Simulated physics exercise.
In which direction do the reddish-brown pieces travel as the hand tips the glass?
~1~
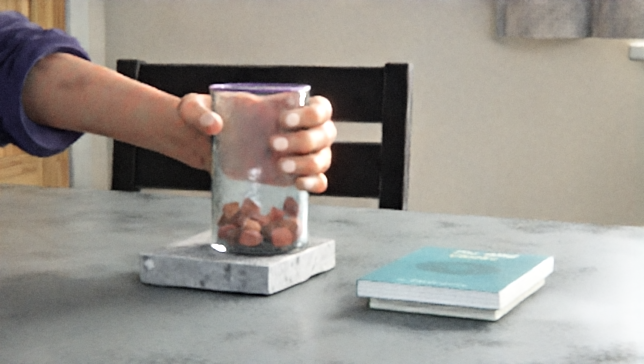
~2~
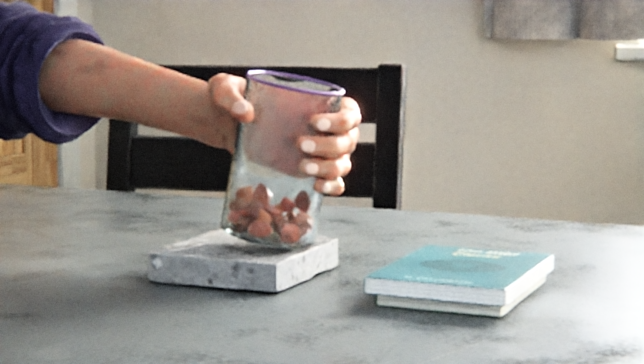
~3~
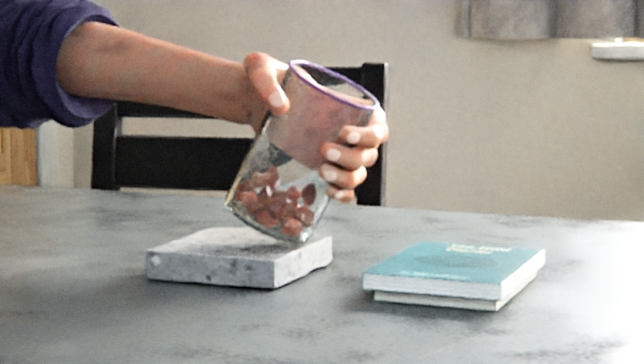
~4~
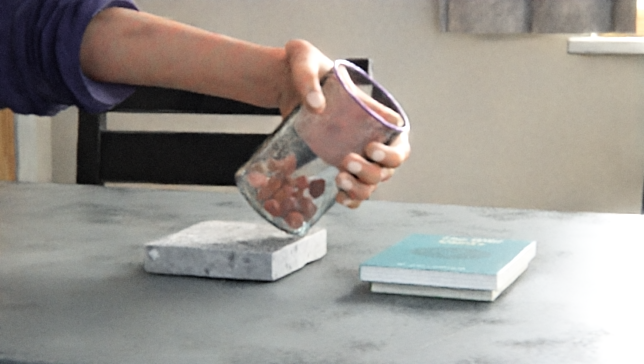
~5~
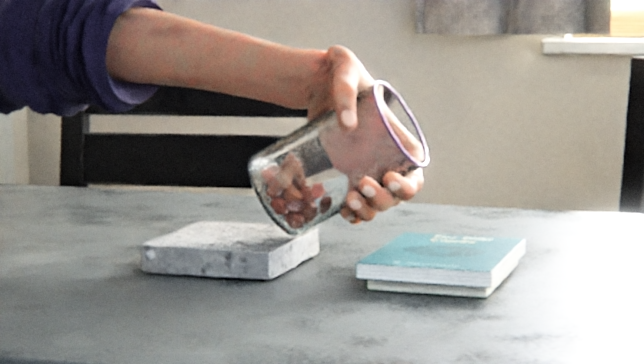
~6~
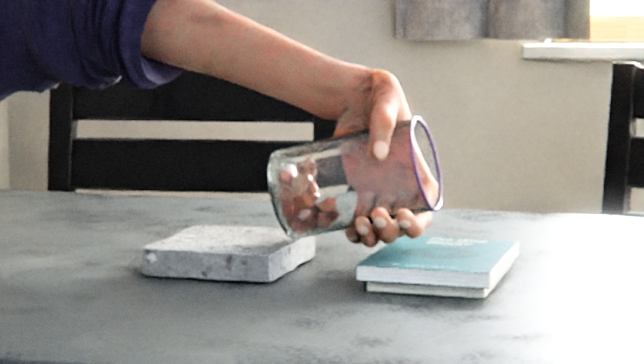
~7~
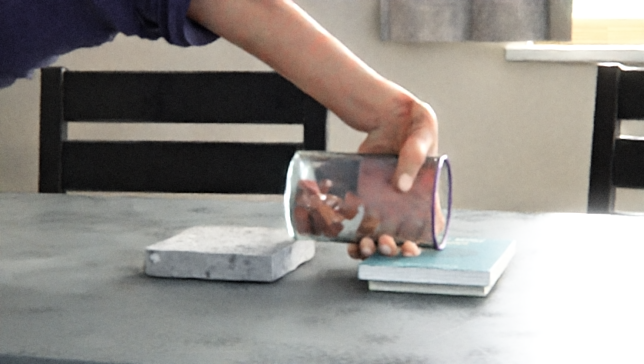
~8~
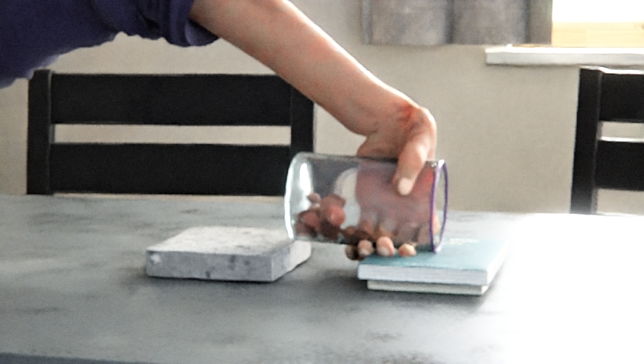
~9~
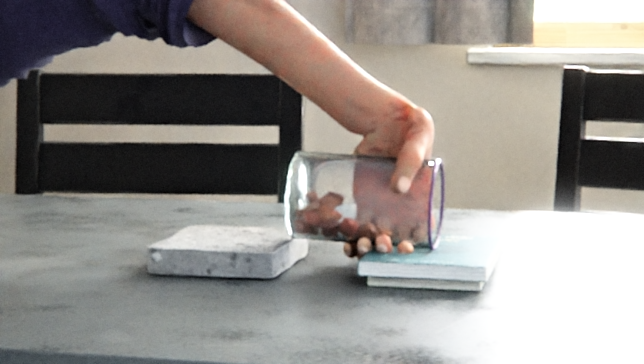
They travel to the right as the viewer sees it, carried along inside the glass towards the books.
